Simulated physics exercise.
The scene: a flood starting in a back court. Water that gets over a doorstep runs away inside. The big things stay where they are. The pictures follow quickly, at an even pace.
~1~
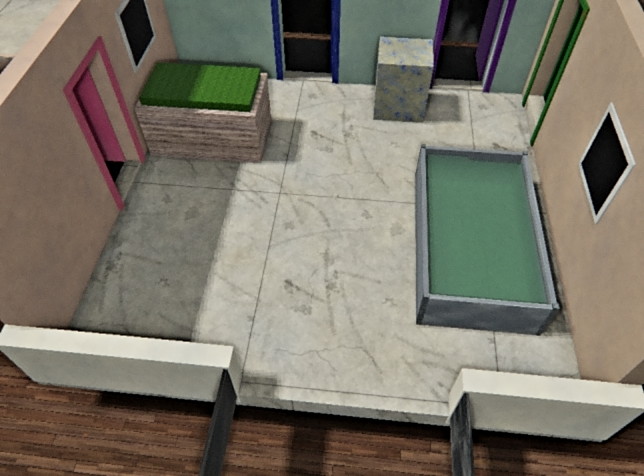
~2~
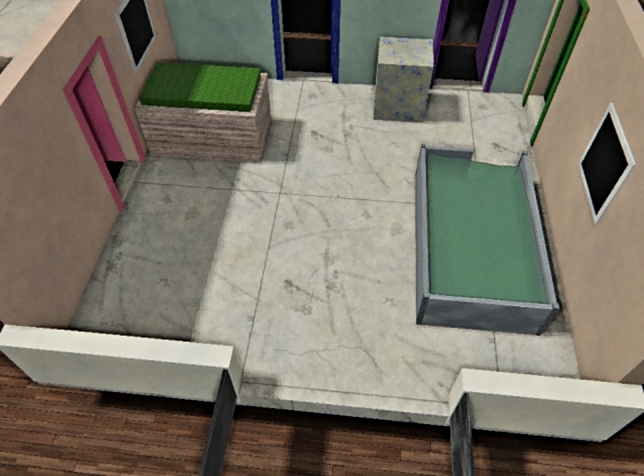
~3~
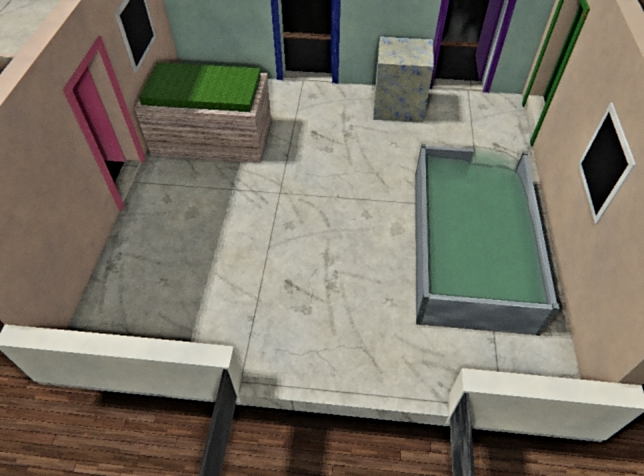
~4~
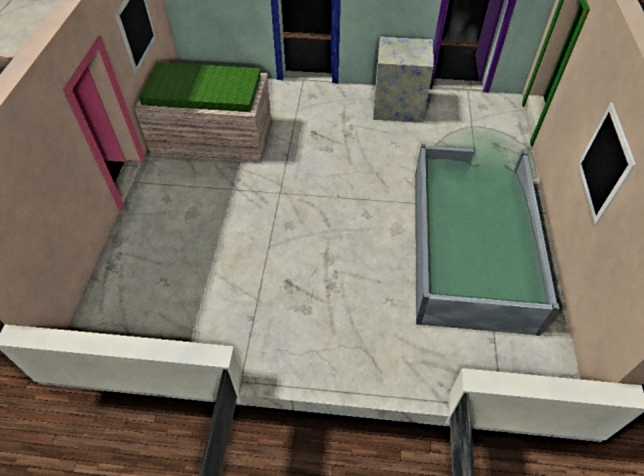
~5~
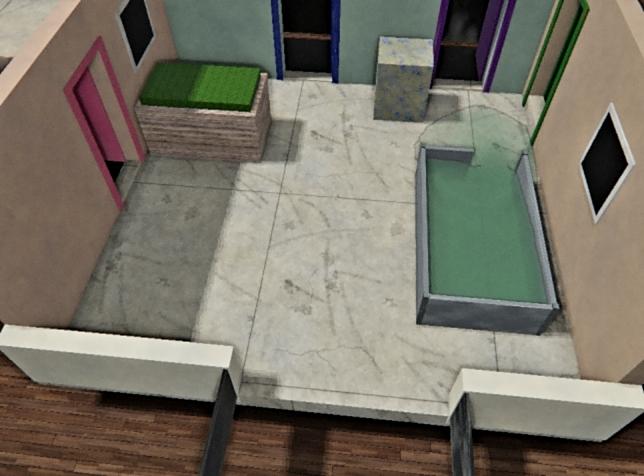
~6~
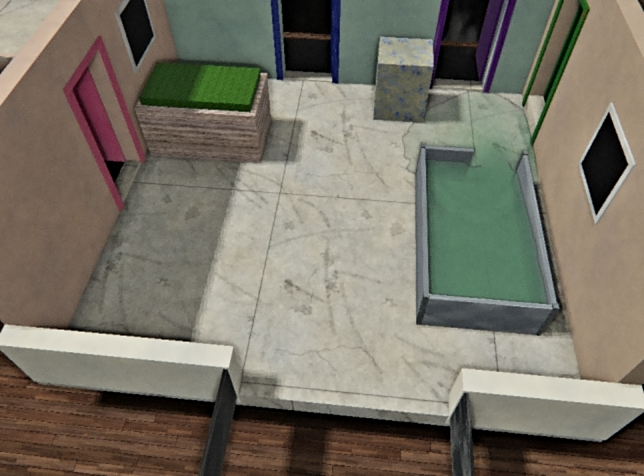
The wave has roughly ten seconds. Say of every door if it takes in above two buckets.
The pink door holds within the limit; the blue door holds within the limit; the green door holds within the limit; the purple door floods.
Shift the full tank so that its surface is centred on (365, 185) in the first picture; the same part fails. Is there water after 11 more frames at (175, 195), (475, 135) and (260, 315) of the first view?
As listed: Clear, wet, dry.
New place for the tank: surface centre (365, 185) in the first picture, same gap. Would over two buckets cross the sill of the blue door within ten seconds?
Blue door passes that mark.
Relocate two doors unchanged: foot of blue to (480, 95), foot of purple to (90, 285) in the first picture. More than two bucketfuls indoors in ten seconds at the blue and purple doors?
One by one: Blue door is over, purple door keeps below it.
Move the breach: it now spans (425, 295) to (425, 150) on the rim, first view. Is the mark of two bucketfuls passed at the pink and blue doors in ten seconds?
One by one: Pink door takes more, blue door floods.
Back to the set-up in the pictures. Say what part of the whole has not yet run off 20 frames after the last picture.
Close to 88 %.
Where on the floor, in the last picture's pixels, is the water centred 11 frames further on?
Near (474, 203).
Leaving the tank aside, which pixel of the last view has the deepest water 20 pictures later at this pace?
Around (478, 116).
A moment on, water covers 15 % of the floor; the pink door not reached, the blue door not reached, the green door wet at the sill, nothing in, the purple door over two buckets in.
Next, water covers 15 % of the floor; the pink door not reached, the blue door not reached, the green door wet at the sill, nothing in, the purple door far over two buckets in.
Then, water covers 25 % of the floor; the pink door not reached, the blue door wet at the sill, nothing in, the green door under two buckets in, the purple door far over two buckets in.
Later, water covers 50 % of the floor; the pink door wet at the sill, nothing in, the blue door wet at the sill, nothing in, the green door under two buckets in, the purple door far over two buckets in.
In the end, water covers 80 % of the floor; the pink door wet at the sill, nothing in, the blue door wet at the sill, nothing in, the green door under two buckets in, the purple door far over two buckets in.
